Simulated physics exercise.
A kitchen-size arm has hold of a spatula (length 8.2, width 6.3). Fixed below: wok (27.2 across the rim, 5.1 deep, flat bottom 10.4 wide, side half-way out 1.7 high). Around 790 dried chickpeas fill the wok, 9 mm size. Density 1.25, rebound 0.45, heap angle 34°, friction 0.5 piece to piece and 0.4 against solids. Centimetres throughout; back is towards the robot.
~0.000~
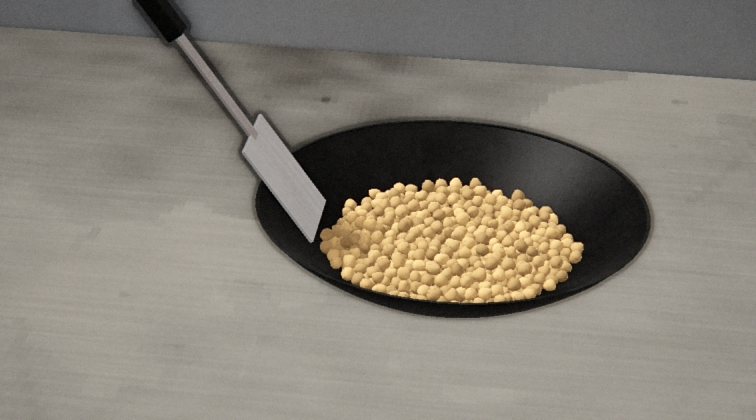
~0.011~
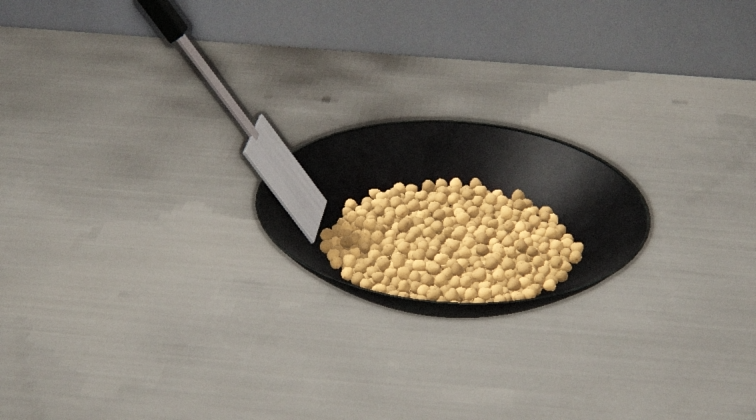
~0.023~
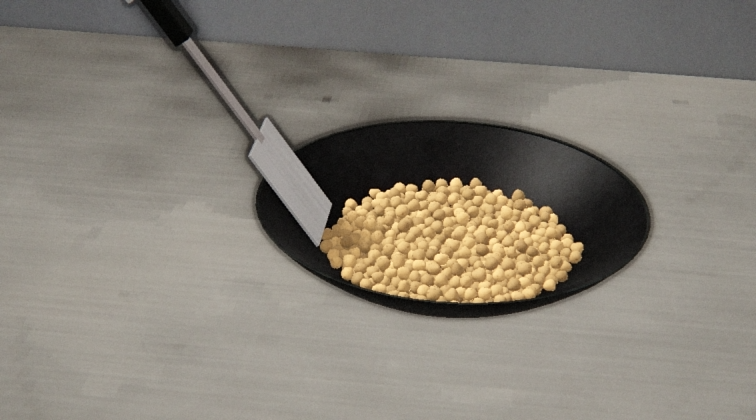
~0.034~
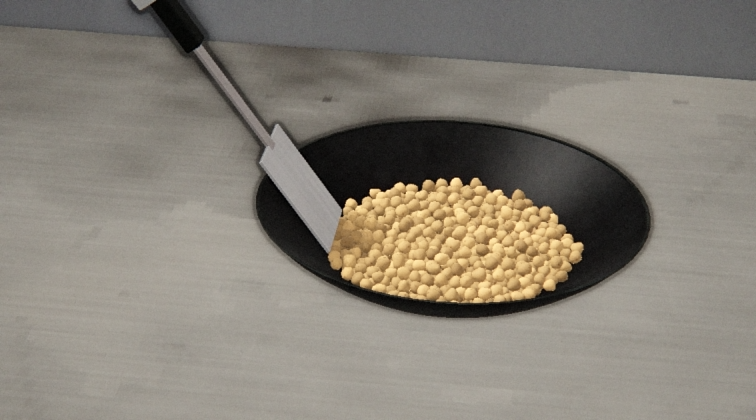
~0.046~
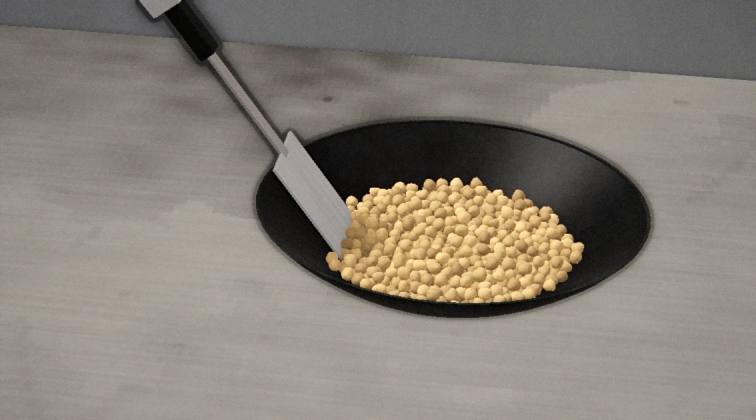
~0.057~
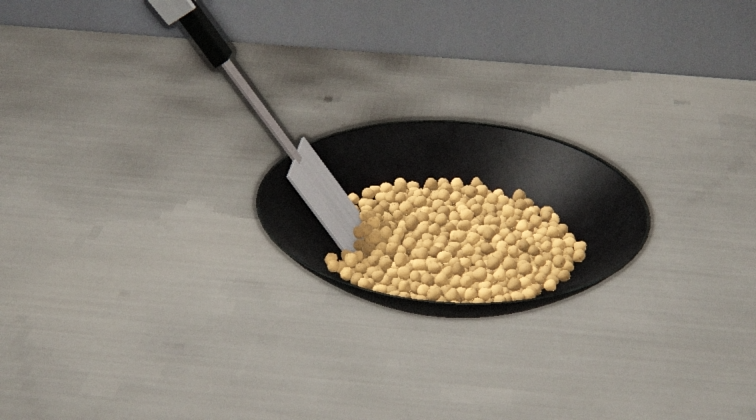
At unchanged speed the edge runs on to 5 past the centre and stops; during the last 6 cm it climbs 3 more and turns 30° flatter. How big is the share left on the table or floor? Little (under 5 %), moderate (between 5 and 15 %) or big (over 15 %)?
A little share, under 5 %, ends on the table or floor.
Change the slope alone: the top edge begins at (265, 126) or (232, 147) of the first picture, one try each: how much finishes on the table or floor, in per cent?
Some 0 and 0 per cent.
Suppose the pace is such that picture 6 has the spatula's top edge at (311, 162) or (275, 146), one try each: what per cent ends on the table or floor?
About 5 and 0 per cent.
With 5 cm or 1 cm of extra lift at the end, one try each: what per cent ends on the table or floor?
About 5 and 0 per cent.
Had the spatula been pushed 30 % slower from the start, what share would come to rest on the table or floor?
Then about 0 per cent.
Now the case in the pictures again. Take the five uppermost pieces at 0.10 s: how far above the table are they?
Some 4 cm.
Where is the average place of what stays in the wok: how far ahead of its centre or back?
Roughly 4.0 cm ahead.
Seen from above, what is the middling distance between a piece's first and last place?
Roughly 3 cm.
After 0.10 s, sloping 54°, highest piece 4 above the table; 788 in the wok.
After 0.15 s, sloping 42°, highest piece 5 above the table; 788 in the wok.
After 0.37 s, sloping 24°, highest piece 6 above the table; 788 in the wok.
After 1.42 s, sloping 24°, highest piece 5 above the table; 788 in the wok.
In the end, 788 in the wok. That is 0 % on the table or floor.
